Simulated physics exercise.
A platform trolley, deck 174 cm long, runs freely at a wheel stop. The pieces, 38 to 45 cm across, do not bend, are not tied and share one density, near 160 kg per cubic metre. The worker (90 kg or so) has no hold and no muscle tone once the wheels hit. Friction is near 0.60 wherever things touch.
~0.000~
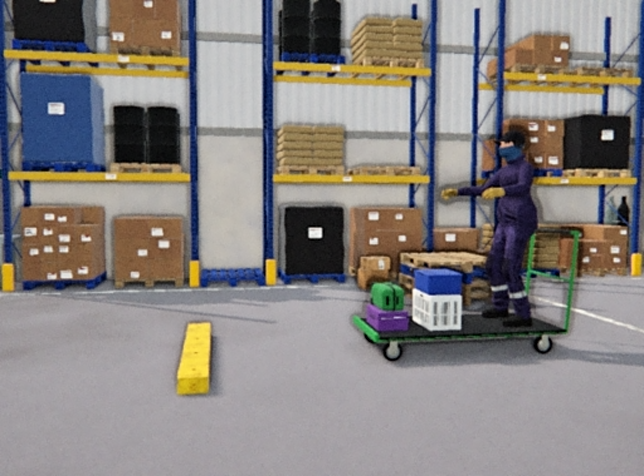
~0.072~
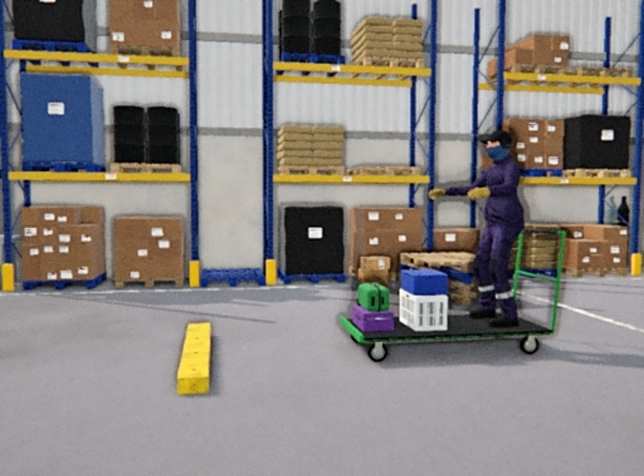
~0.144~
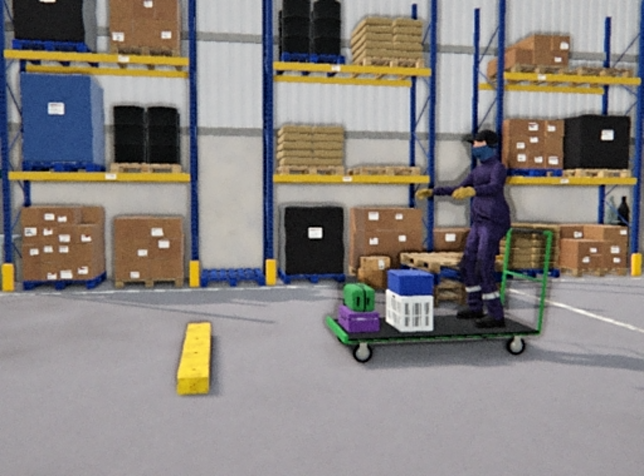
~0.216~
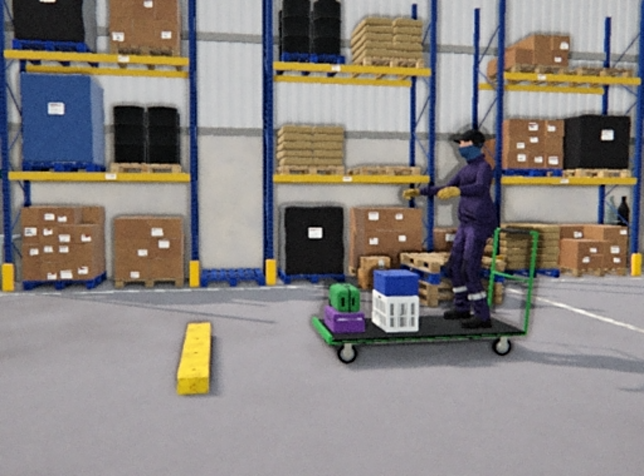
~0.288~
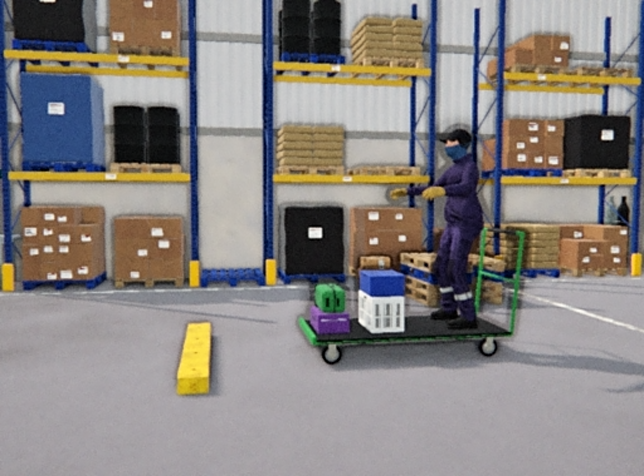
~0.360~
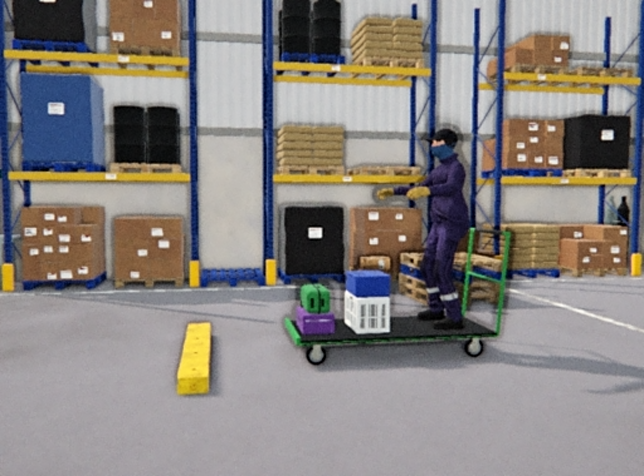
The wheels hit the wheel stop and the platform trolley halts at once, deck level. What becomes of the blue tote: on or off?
The blue tote stays aboard.
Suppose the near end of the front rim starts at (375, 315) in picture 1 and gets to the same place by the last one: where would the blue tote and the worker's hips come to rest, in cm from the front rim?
Then blue 40 past, hips 50 behind.
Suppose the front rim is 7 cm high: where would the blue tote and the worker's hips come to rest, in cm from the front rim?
Then blue 40 behind, hips 80 behind.
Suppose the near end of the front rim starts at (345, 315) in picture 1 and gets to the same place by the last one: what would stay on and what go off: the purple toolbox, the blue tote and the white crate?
In that case purple on, blue on, white on.
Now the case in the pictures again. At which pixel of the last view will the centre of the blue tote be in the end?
Around (243, 287).
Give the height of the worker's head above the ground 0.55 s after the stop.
About 110 cm.
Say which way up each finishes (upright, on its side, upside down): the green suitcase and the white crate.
At rest: Green upside down, white upright.
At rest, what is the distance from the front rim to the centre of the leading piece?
About 60 cm past the rim.
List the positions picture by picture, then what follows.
The first frame shows blue tote (437, 282), hips (516, 223), rim corner (377, 338); 146 cm still to roll.
The second frame shows blue tote (424, 283), hips (503, 223), rim corner (362, 338); 133 cm still to roll.
The third frame shows blue tote (410, 283), hips (490, 223), rim corner (346, 339); 120 cm still to roll.
The fourth frame shows blue tote (396, 283), hips (477, 223), rim corner (330, 340); 106 cm still to roll.
The fifth frame shows blue tote (382, 284), hips (463, 223), rim corner (315, 340); 93 cm still to roll.
The sixth frame shows blue tote (367, 284), hips (450, 224), rim corner (299, 341); 79 cm still to roll. Speed about 1.9 m/s.
Impact comes at 0.79 s.
After 1.04 s the blue tote is 41 cm behind the rim, tilted 0°, near (246, 286) in the last picture's view.
After 1.34 s the blue tote is 38 cm behind the rim, tilted 0°, near (243, 287) in the last picture's view.
After 1.79 s the blue tote is 37 cm behind the rim, tilted 5°, near (242, 287) in the last picture's view.
At the end, 3.8 s, past the rim, green suitcase; behind it, blue tote, white crate, purple toolbox and the worker's hips.
